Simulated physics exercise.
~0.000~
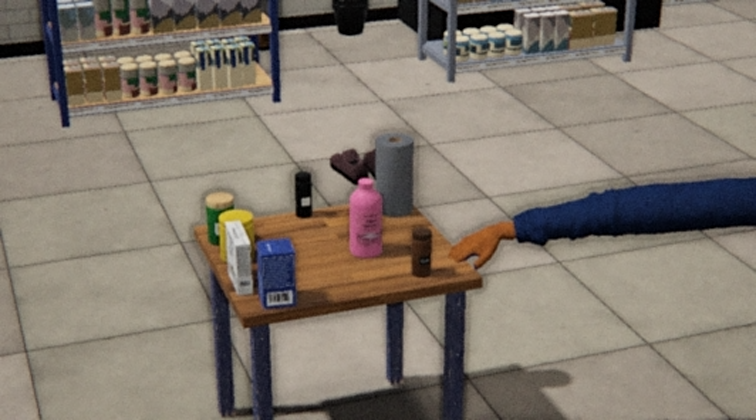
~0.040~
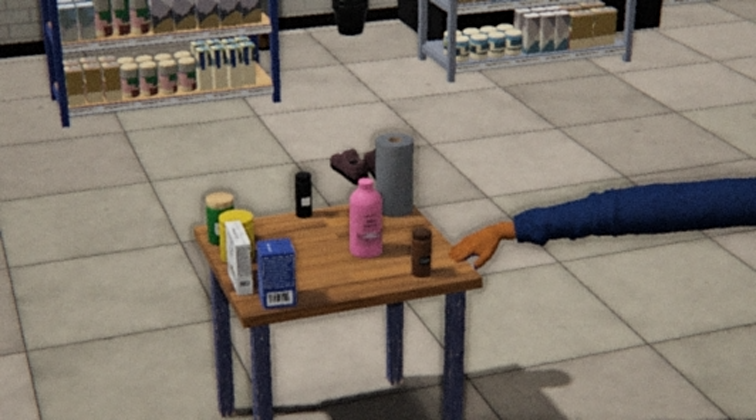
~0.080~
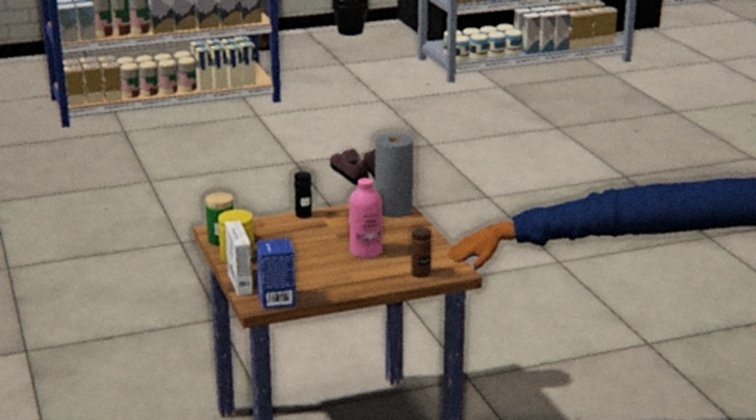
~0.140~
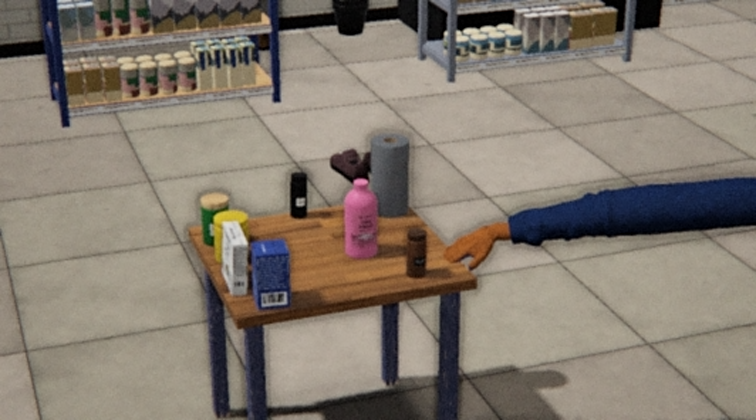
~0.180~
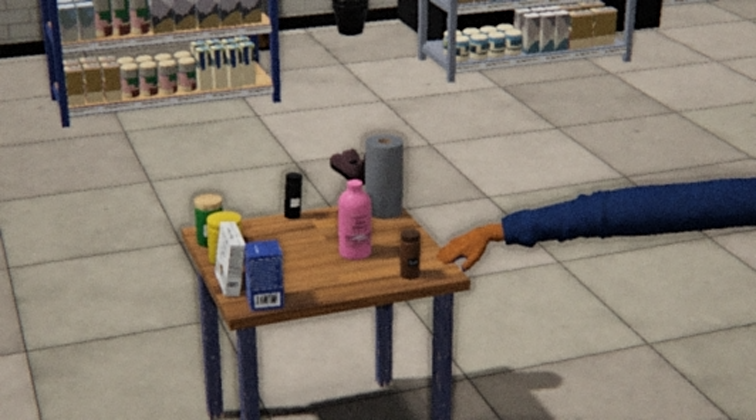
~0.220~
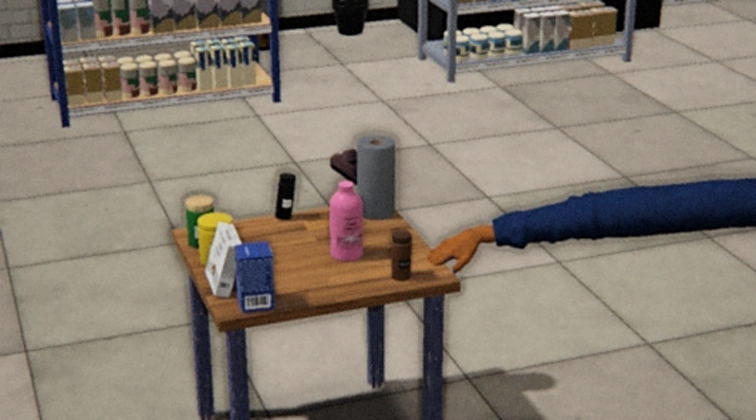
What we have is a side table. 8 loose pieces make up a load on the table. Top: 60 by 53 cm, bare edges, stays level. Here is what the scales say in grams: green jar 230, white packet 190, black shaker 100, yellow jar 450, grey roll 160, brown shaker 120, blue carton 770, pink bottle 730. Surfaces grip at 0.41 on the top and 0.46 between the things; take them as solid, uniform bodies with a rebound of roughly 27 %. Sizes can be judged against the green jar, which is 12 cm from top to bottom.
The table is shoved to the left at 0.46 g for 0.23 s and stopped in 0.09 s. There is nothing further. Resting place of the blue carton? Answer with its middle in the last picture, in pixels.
(183, 289).
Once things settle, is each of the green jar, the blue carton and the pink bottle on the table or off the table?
Green jar: Goes out of bounds; blue carton: Stays in bounds; pink bottle: Stays in bounds.
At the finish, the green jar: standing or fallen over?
In the last frame the green jar does not stay up.
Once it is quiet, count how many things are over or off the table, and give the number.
4.
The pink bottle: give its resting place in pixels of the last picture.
It finishes around (280, 229).
By 0.52 s, table 17 cm from its start; green jar now off the table; blue carton 5 cm from its spot near (183, 289); white packet on its side.
By 0.92 s, table 17 cm from its start; yellow jar now off the table; blue carton 5 cm from its spot near (183, 289); black shaker on its side.
When it is over (1.7 s), off the table, green jar and yellow jar; lying over on the table, white packet and black shaker; not toppled but over 5 cm from the start, grey roll, blue carton and pink bottle; brown shaker within 5 cm of the start. End places, in pixels of the last picture, blue carton near (183, 289).
